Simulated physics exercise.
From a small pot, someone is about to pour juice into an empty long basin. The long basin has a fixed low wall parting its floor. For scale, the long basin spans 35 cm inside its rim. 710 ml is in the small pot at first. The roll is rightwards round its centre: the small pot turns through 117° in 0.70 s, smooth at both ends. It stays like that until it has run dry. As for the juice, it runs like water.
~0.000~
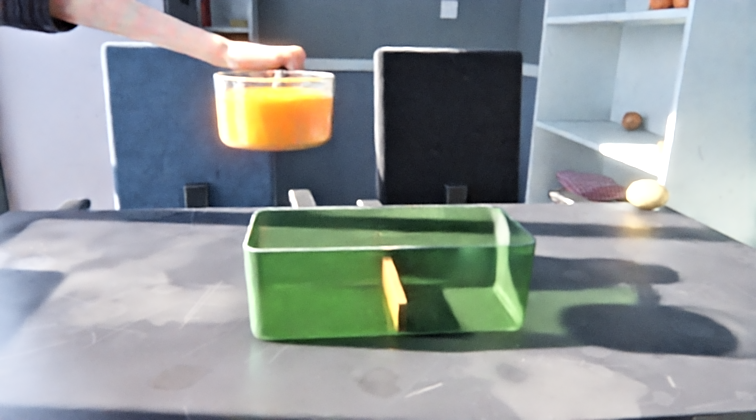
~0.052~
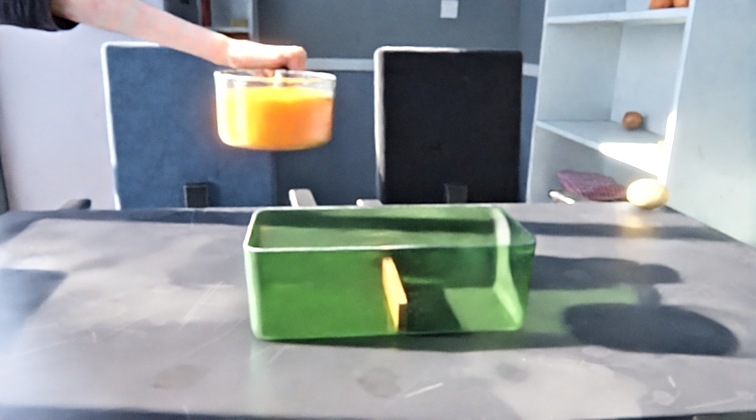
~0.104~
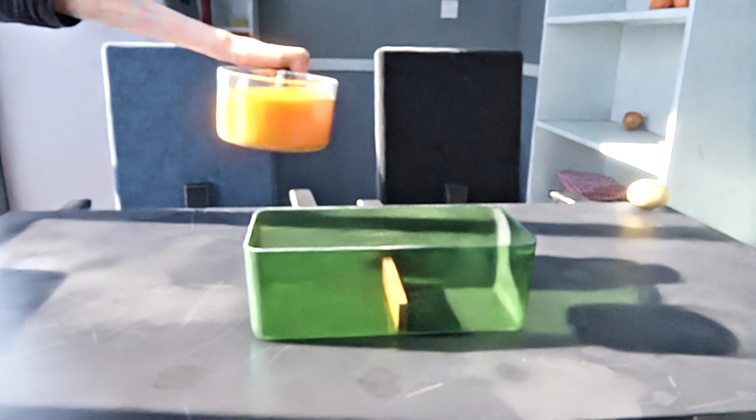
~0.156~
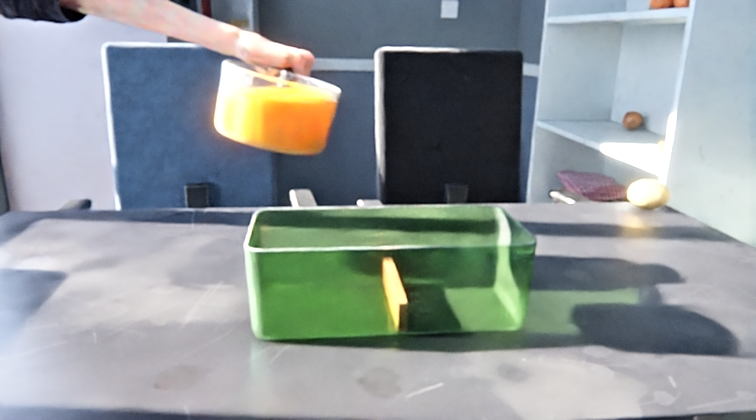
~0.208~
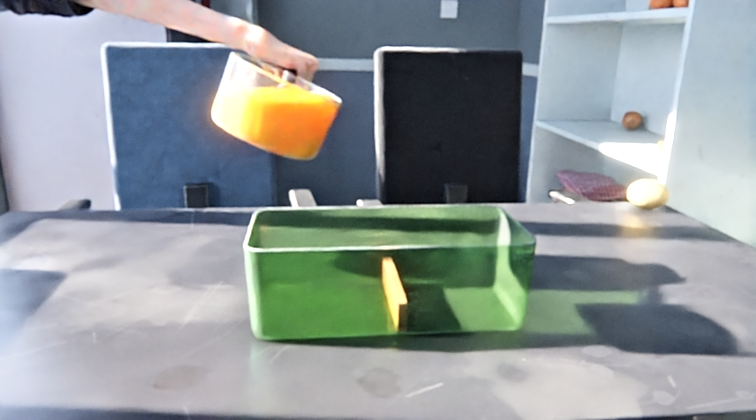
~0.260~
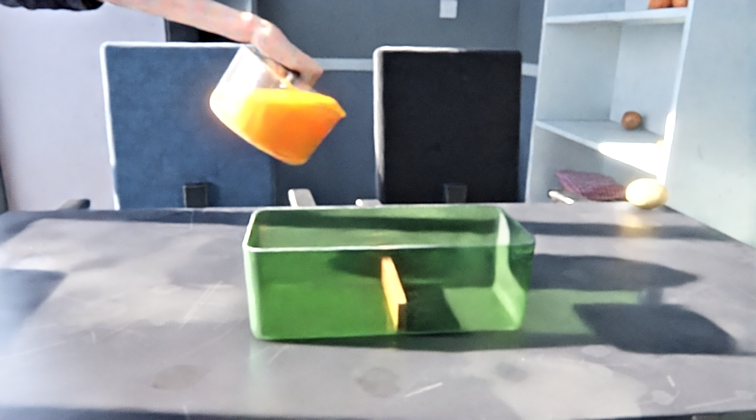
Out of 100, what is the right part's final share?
About 22 out of 100.
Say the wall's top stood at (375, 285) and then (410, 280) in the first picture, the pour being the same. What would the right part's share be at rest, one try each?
50 then 10 %.
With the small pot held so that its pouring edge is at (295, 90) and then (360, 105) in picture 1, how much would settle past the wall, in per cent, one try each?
Respectively about 15 and 45 percent.
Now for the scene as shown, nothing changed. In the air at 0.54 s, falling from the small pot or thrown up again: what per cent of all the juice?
Some 44 per cent, I reckon.
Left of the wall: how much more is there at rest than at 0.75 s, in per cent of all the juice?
That amounts to roughly 2 per cent of the whole.
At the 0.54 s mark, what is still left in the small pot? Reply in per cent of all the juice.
Around 24 percent.
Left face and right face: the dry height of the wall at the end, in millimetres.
Left: Roughly 20 mm; right: Roughly 34 mm.
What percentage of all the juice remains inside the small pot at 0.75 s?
About 3 % is still there.
By 0.54 s the tilt is 103° and 24 per cent is still to pour, 23 is left of the wall and 9 right of it.
By 0.75 s the tilt is 117° and 3 per cent is still to pour, 72 is left of the wall and 17 right of it.
By 0.96 s the tilt is 117° and 0 per cent is still to pour, 74 is left of the wall and 21 right of it.
By 1.20 s the tilt is 117° and 0 per cent is still to pour, 74 is left of the wall and 22 right of it.
At rest 74 per cent lies left of the wall, 22 right of it and 4 outside.
